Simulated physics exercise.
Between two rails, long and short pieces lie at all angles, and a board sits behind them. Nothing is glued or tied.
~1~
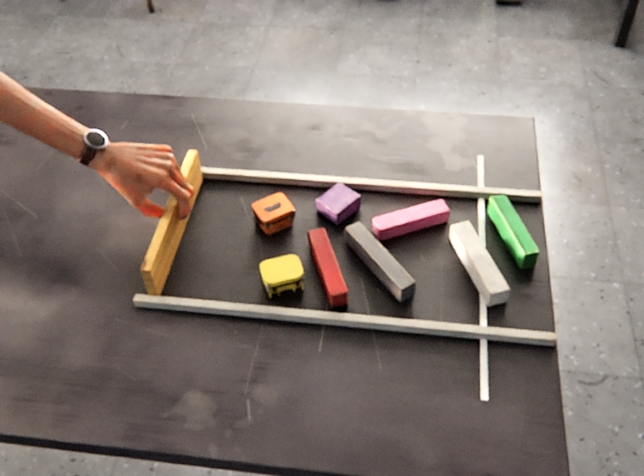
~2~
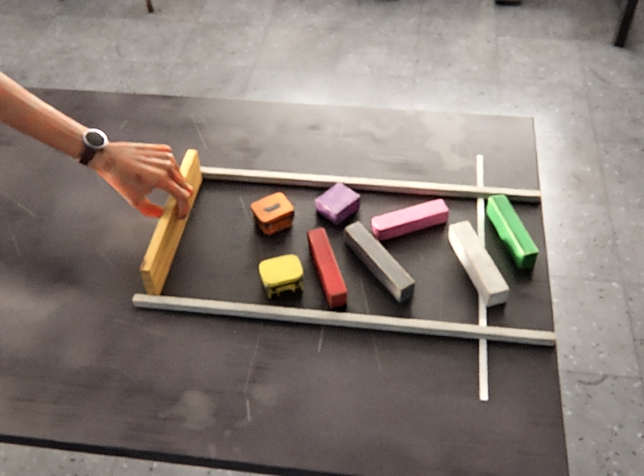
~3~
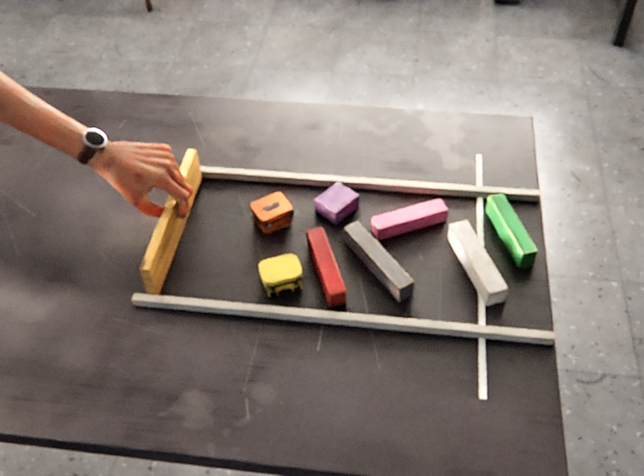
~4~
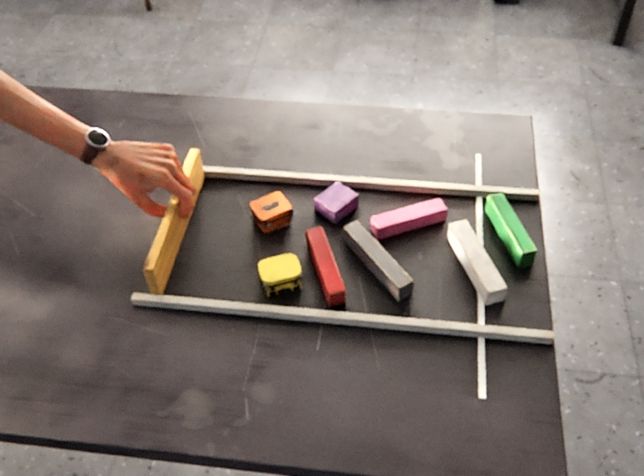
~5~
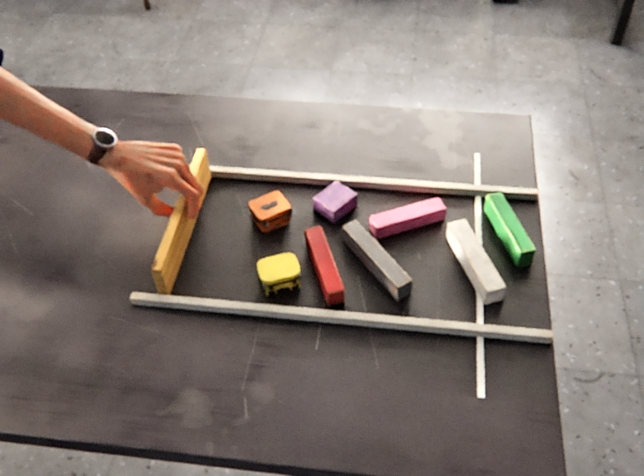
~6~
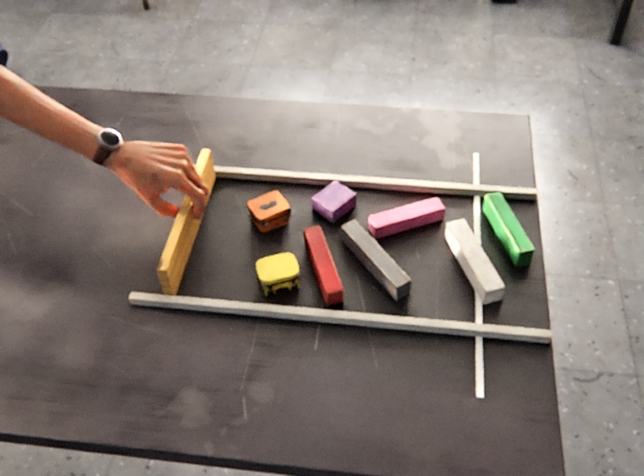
A hand with a dark watch grips a yellow board at the left end of two pale rails on a dark tabletop, seen from above at an angle. Between the rails lie orange, purple and yellow pieces, then red, grey and pink bars, with a white bar across a pale tape strip and a green stick beyond. The hand slides the board slightly right; the pieces appear still.
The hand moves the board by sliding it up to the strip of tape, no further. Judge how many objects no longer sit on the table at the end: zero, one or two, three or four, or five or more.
Falls come to a total of one or two.
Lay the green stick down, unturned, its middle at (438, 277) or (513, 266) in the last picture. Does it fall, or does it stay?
From the two starts it leaves the top; it leaves the top.
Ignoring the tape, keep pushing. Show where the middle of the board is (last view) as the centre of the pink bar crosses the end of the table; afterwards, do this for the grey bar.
The middle would be close to (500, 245) and then close to (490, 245).
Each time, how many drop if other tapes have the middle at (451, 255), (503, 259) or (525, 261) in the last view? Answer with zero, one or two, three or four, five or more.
Taking the three tapes one at a time, the answers are none at all, then 3 or 4, then more than four.
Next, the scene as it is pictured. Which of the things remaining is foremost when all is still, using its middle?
Grey bar.
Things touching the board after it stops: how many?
Total: 4.
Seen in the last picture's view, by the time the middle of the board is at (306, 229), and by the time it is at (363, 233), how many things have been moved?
Moved so far: 4, then 6.
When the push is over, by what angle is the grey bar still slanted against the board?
About 40 degrees.
Soon after, none off yet; green stick at rest near (508, 229); white bar at rest near (473, 260); pink bar at rest near (407, 218).
Then, none off yet; green stick at rest near (508, 229); white bar moving near (478, 262); pink bar moved a little near (450, 222).
At rest, the number that fall off is one or two; fallen, white bar and green stick.
